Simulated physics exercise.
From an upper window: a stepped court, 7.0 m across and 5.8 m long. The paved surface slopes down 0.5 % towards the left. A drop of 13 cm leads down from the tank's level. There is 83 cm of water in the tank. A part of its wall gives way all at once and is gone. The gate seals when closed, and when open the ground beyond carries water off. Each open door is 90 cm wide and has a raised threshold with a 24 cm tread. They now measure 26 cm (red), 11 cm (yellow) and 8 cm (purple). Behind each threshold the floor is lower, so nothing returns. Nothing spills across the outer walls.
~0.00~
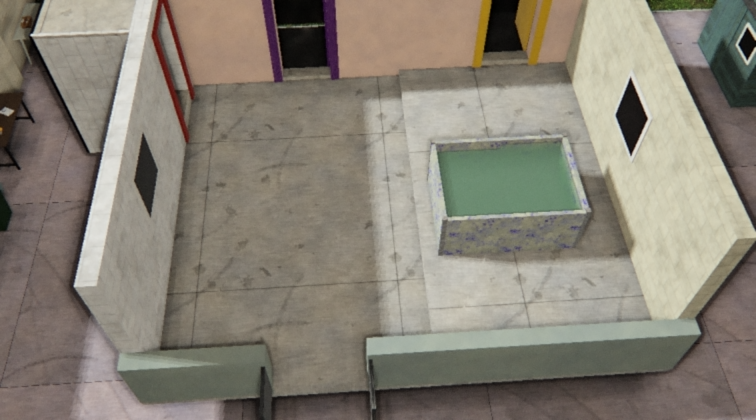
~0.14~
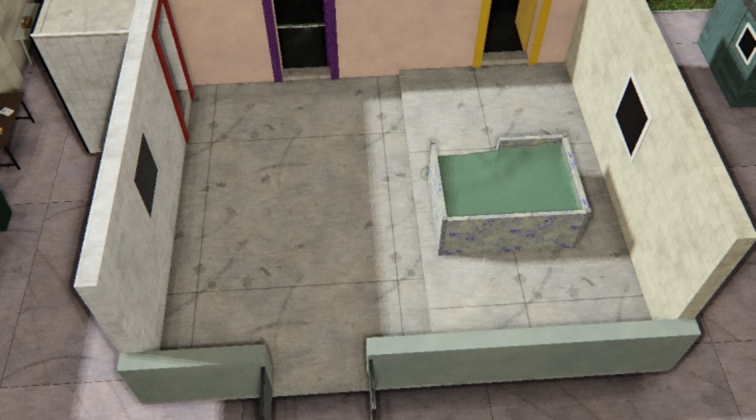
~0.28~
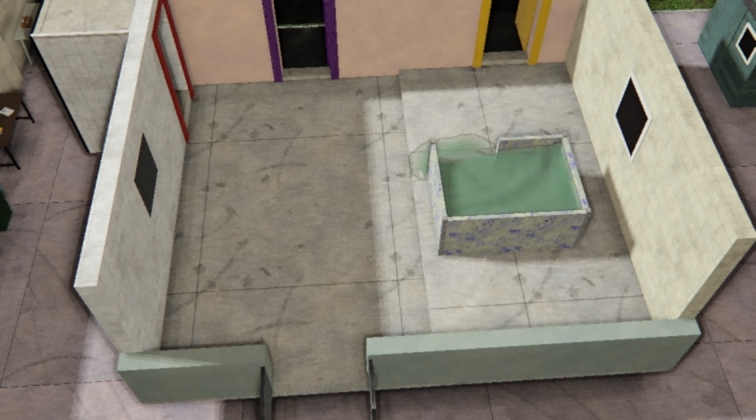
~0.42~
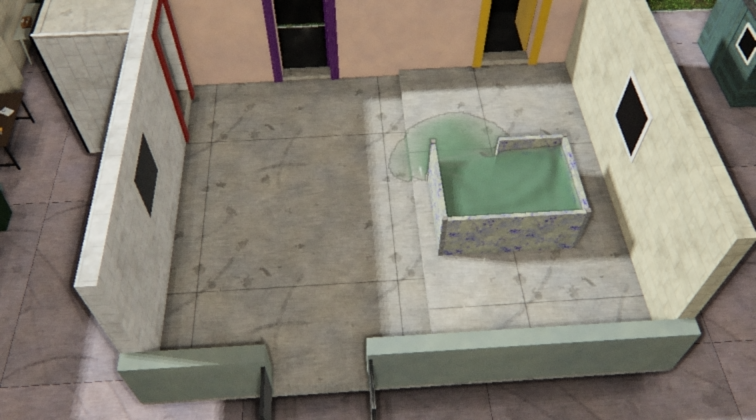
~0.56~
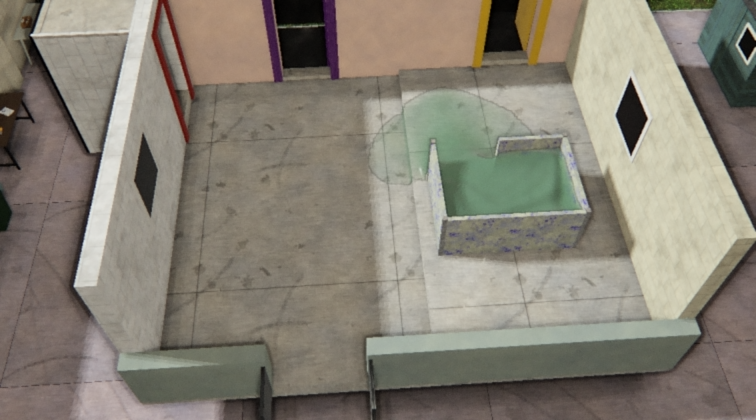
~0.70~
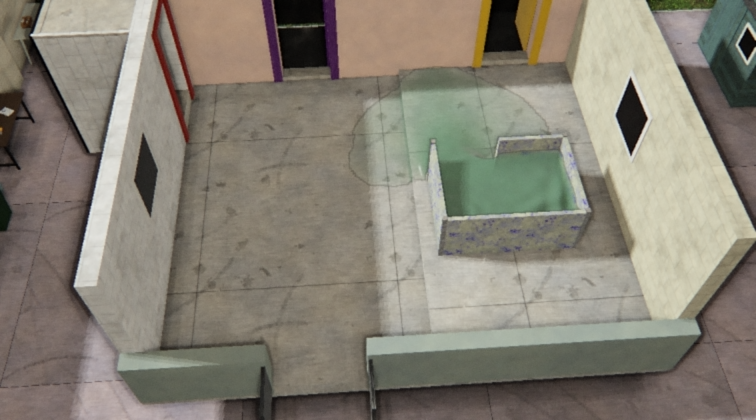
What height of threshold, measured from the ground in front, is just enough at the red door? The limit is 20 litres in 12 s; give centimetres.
Close to 23 cm is just enough.
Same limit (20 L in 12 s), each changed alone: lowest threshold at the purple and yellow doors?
Roughly 11.5 cm at purple and 18 cm at yellow.
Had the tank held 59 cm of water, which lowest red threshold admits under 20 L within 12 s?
Then roughly 14.5 cm.
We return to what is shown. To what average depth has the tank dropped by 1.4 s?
Roughly 47 cm on average.
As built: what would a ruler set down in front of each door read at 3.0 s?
Depths in cm: Red 30, yellow 17, purple 12.
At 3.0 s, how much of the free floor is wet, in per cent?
Some 40 per cent of it.
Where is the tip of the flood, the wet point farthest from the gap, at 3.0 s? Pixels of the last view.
Around (194, 86).
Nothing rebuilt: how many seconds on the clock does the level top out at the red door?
Around 2.8 s.
After 1.4 s water covers 25 % of the floor, deepest (39 cm) near (435, 69); it has not reached the red door.
After 3.0 s water covers 40 % of the floor, deepest (32 cm) near (192, 106); 30 cm at the red door, 3 litres in over its 26 cm threshold.
After 12.0 s water covers 100 % of the floor, deepest (10 cm) near (158, 378); 8 cm at the red door, 8 litres in over its 26 cm threshold.
At the red door as built, the water arrived by 2.3 s and peaked near 30 cm at 2.8 s.
Run again over the same 12 s with other heights there, 35 litres in over 20 cm, 5 litres over 27.5 cm. The limit of 20 litres is kept from about 23 cm up.
